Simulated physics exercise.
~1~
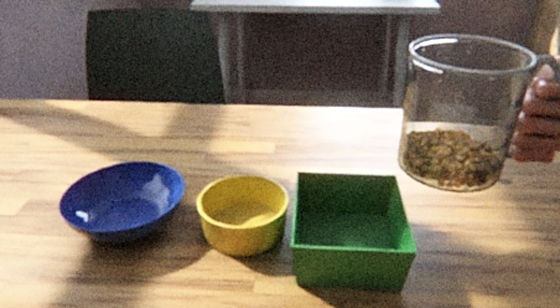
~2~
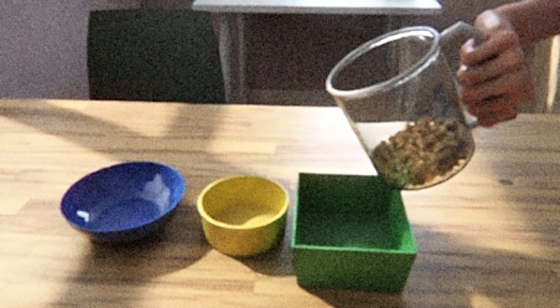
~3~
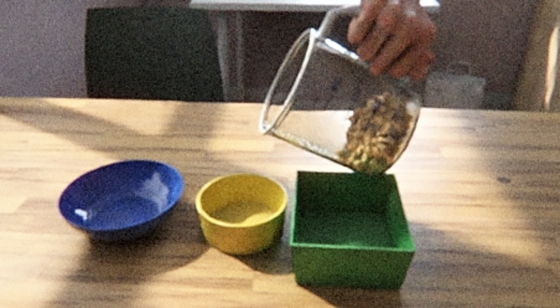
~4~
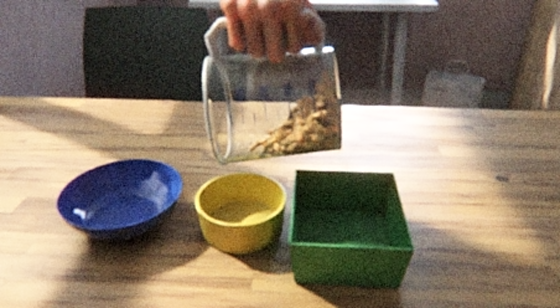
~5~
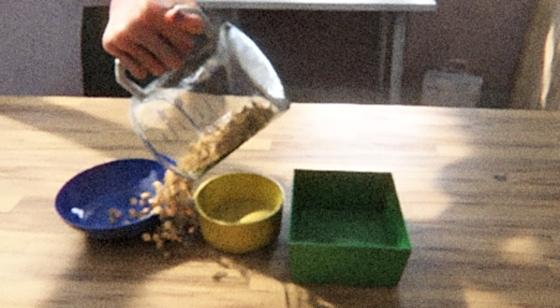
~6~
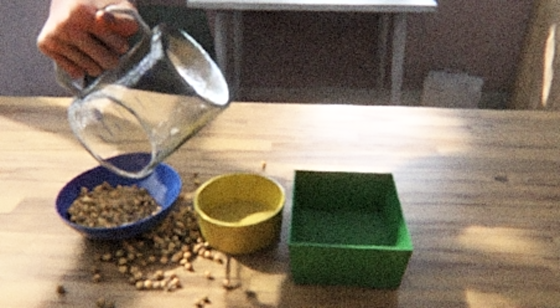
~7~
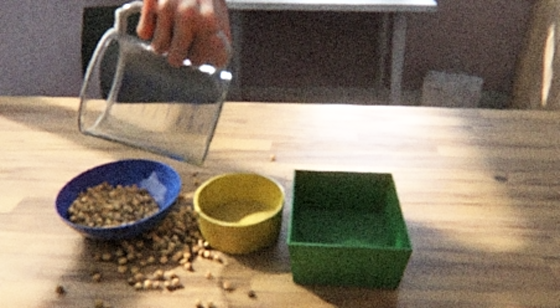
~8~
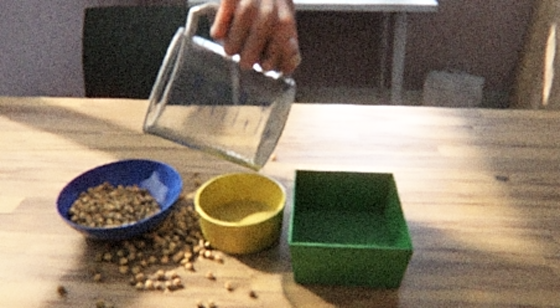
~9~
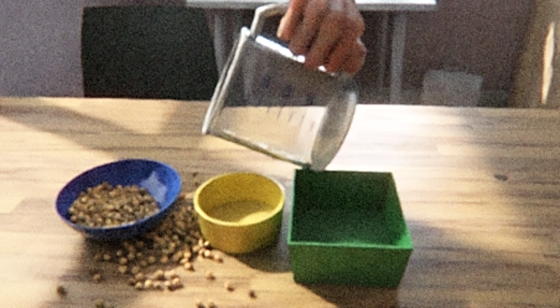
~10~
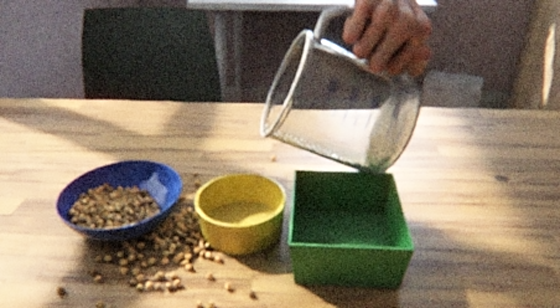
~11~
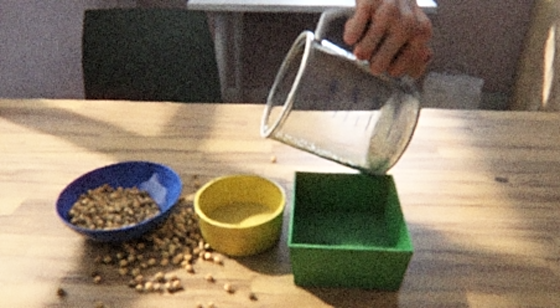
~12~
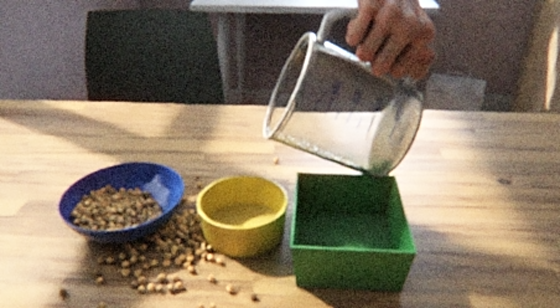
On a sunlit wooden table, seen from slightly above with a gently swaying view, a blue bowl stands at left, a yellow dish in the middle and a square green tin at right. A hand brings in a clear jug of dried chickpeas from the right, tipping it as it moves left over the tin and dish. Near the blue bowl the chickpeas pour out, most landing in it and the rest scattering across the table. The emptied jug travels back right and stays tilted above the green tin, which remains empty like the yellow dish.
